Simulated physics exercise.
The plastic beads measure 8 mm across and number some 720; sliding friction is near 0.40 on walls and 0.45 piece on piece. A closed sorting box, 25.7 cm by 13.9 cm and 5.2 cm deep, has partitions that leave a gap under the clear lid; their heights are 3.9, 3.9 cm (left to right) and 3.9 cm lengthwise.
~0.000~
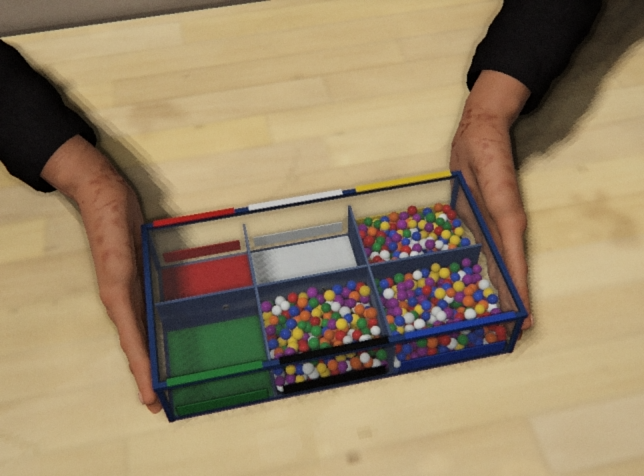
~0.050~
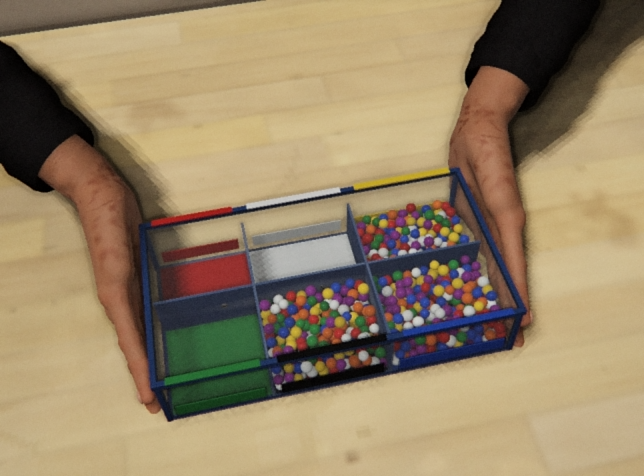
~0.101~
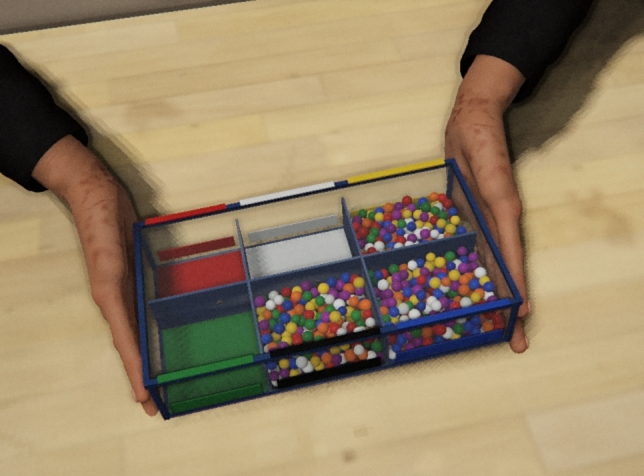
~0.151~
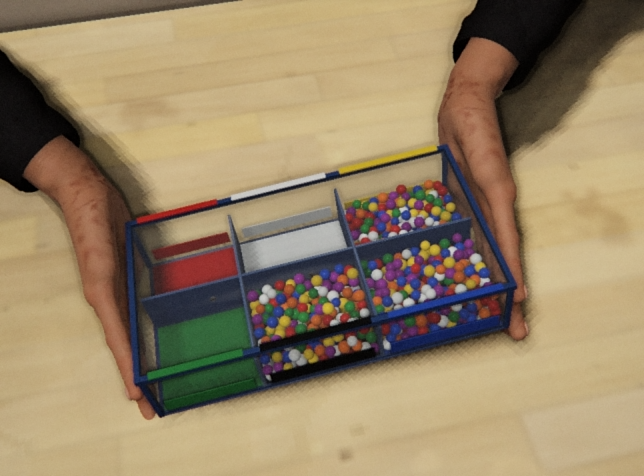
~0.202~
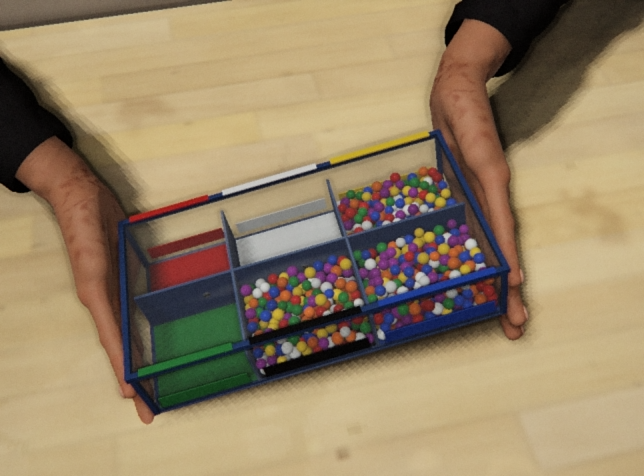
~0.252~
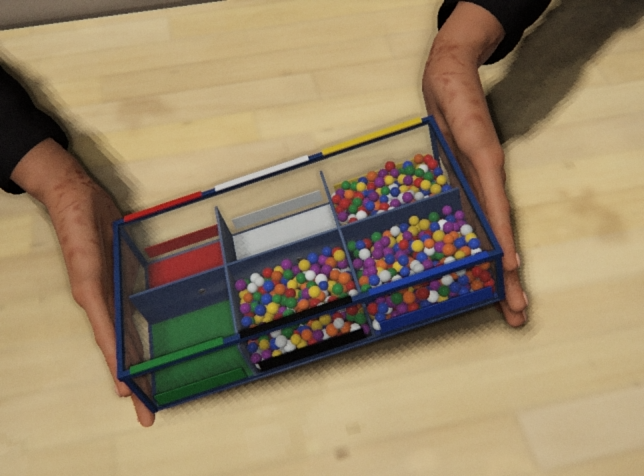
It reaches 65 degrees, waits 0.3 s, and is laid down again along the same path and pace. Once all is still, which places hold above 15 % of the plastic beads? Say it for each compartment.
Red under, blue over, green under, yellow over, white under, black over.
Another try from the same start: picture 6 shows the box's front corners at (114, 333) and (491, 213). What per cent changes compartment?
Then about 10 per cent.
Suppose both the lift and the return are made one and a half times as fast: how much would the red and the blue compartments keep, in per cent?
Then: Red 0, blue 35.
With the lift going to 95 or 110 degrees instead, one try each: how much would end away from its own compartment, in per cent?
About 15 and 15 per cent.
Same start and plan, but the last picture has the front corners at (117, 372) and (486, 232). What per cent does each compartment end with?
Red 0, blue 35, green 5, yellow 30, white 5, black 30.
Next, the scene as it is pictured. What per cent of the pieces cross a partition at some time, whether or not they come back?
Roughly 10 per cent.
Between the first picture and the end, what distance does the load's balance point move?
About 2.5 cm.
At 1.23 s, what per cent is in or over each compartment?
Red 0, blue 35, green 0, yellow 30, white 5, black 30.
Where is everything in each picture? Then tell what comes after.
In the first frame, box tilt 0 degrees, front corners at (159, 384) and (521, 313); blue 40 %, yellow 30 %, black 30 %.
In the second frame, box tilt 1 degrees, front corners at (157, 384) and (519, 310).
In the third frame, box tilt 3 degrees, front corners at (150, 381) and (516, 300).
In the fourth frame, box tilt 6 degrees, front corners at (141, 378) and (510, 284), lowest corner left back.
In the fifth frame, box tilt 10 degrees, front corners at (131, 376) and (503, 268), lowest corner left back.
In the sixth frame, box tilt 13 degrees, front corners at (124, 373) and (496, 252), lowest corner left back; blue 40 %, yellow 30 %, black 30 %. Its pace works out near 70 degrees a second.
After 1.23 s, tilt 65 degrees; blue 35 %, yellow 30 %, white 5 %, black 30 %.
After 1.89 s, tilt 33 degrees; blue 35 %, yellow 30 %, white 5 %, black 30 %.
After 2.58 s, tilt 0 degrees; blue 35 %, yellow 30 %, white 5 %, black 30 %.
By 3.0 s all is still; red 0 %, blue 35 %, green 5 %, yellow 30 %, white 5 %, black 30 %.
